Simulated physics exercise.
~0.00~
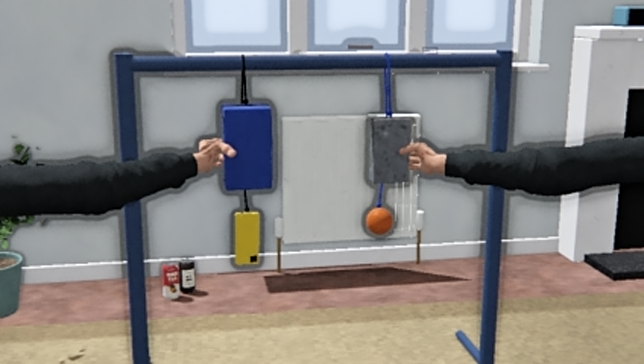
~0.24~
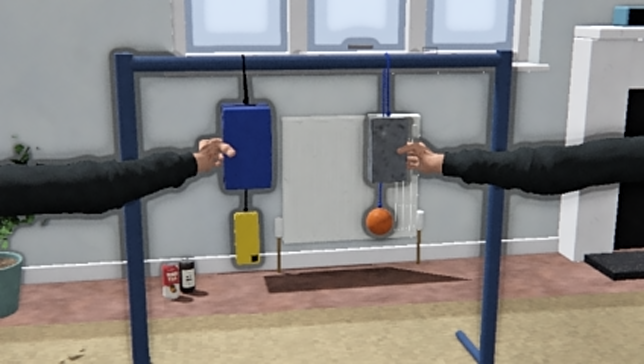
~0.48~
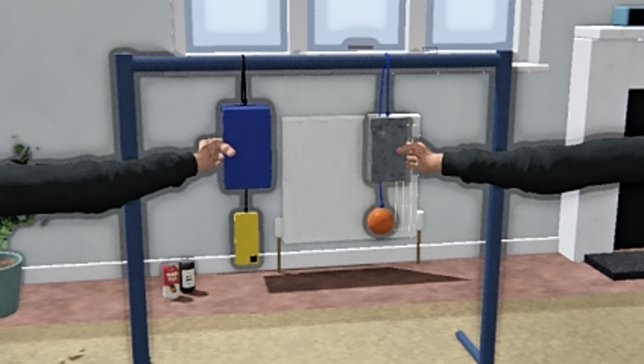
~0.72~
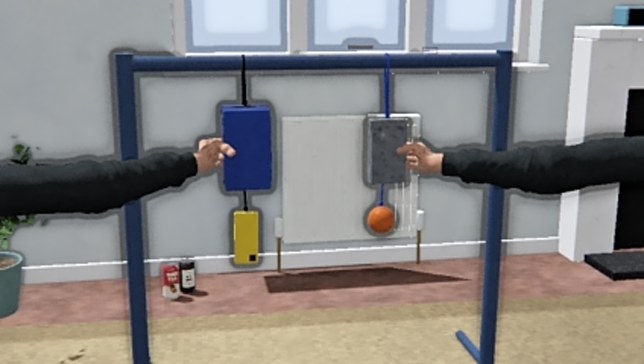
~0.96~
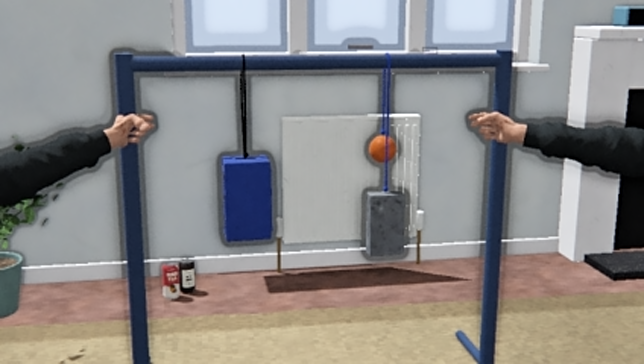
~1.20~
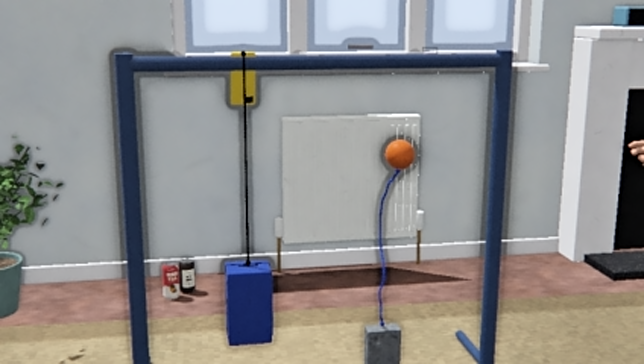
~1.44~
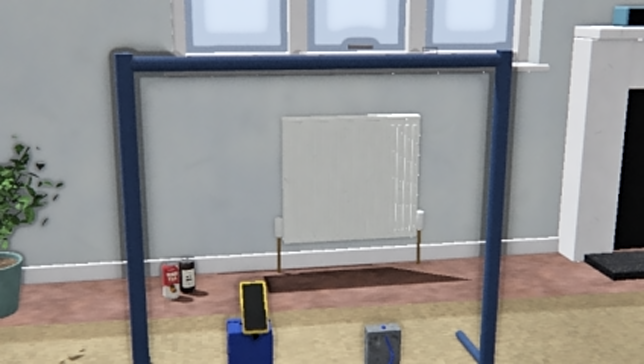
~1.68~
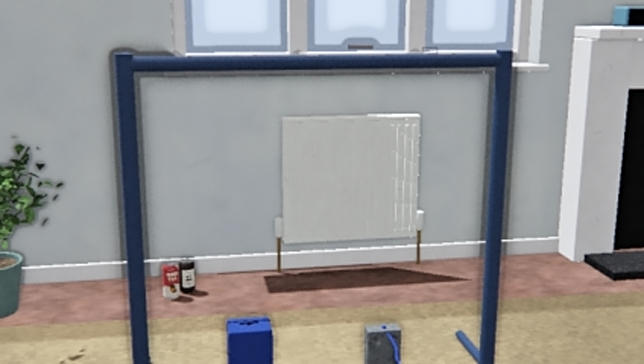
A blue case and a grey paver, hung over a rail on laces with a yellow phone and an orange as counterweights, drop to the floor after two hands let go; the phone and orange rise, then fall out of view.
